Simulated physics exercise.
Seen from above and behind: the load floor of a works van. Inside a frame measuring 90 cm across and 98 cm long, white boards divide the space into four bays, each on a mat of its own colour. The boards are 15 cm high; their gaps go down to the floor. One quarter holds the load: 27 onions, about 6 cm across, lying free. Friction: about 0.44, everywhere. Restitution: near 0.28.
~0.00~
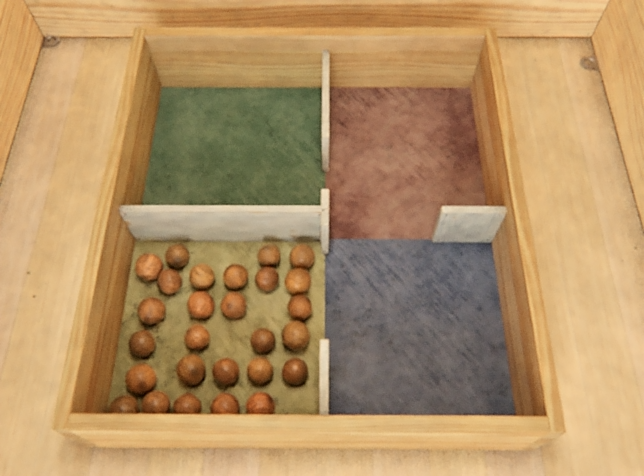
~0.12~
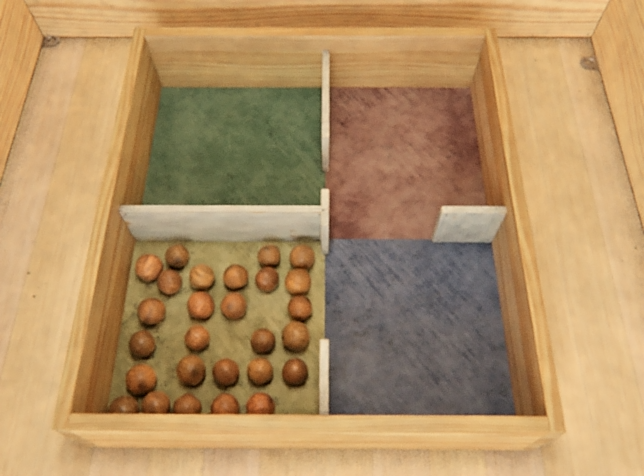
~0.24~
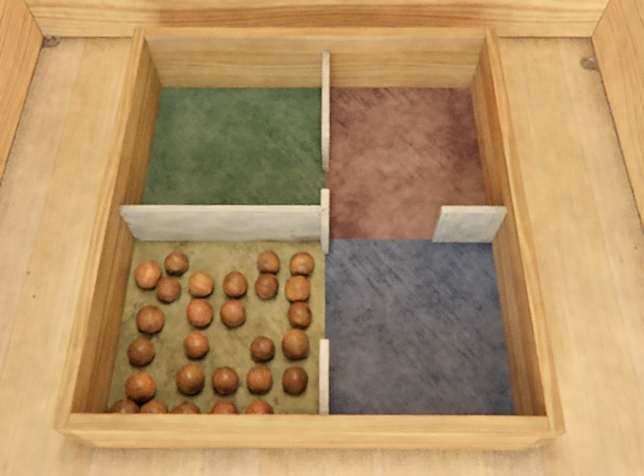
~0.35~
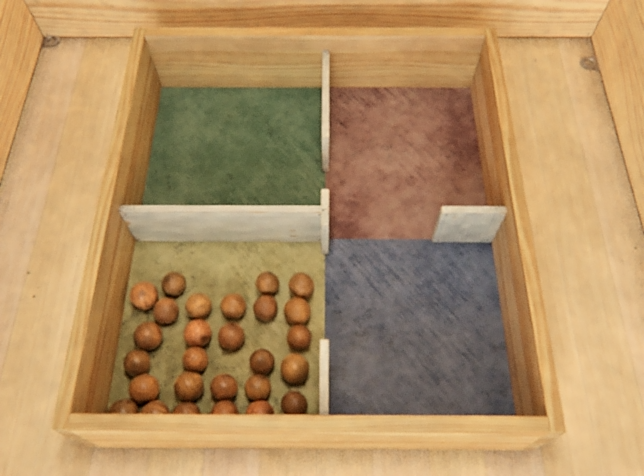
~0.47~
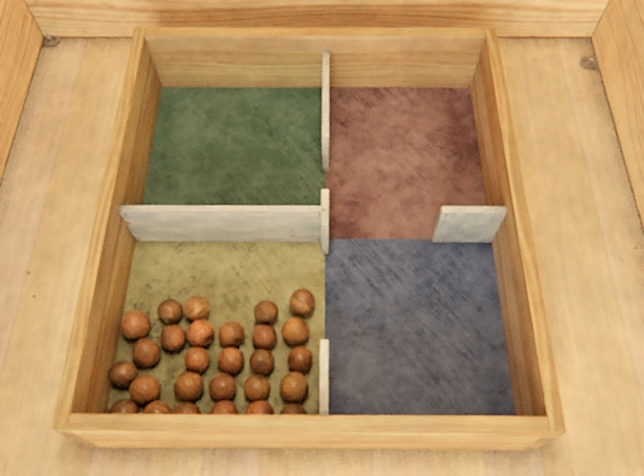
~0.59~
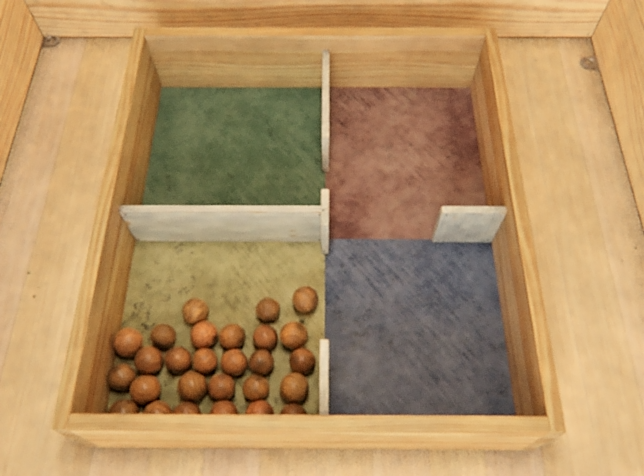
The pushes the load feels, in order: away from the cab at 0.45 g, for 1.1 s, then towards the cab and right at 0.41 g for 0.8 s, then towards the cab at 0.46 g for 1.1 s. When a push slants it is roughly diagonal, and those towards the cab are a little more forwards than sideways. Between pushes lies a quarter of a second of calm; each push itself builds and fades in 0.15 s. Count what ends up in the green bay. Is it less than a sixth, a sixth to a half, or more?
In the green bay, under one-sixth of them finish up.
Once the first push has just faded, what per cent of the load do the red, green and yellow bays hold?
At that point the split is red 0, green 0, yellow 100 per cent.
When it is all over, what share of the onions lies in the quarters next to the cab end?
About 40 %.
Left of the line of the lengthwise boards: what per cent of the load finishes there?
That works out to roughly 50 percent.
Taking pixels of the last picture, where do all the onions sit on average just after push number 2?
Looking at the last picture, it comes out around (320, 264).
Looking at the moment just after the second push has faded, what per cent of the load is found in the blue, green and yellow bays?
Blue 30, green 0, yellow 60 %.
After push 1 (1.34 s), 1 in the blue bay and 26 in the yellow bay.
After push 2 (2.39 s), 2 in the red bay, 9 in the blue bay and 16 in the yellow bay.
After push 3 (3.74 s), 10 in the red bay, 3 in the blue bay and 14 in the yellow bay.
Outcome (at 4.40 s), 10 in the red bay, 3 in the blue bay and 14 in the yellow bay. Asked share, 0 of 27, 0 per cent.
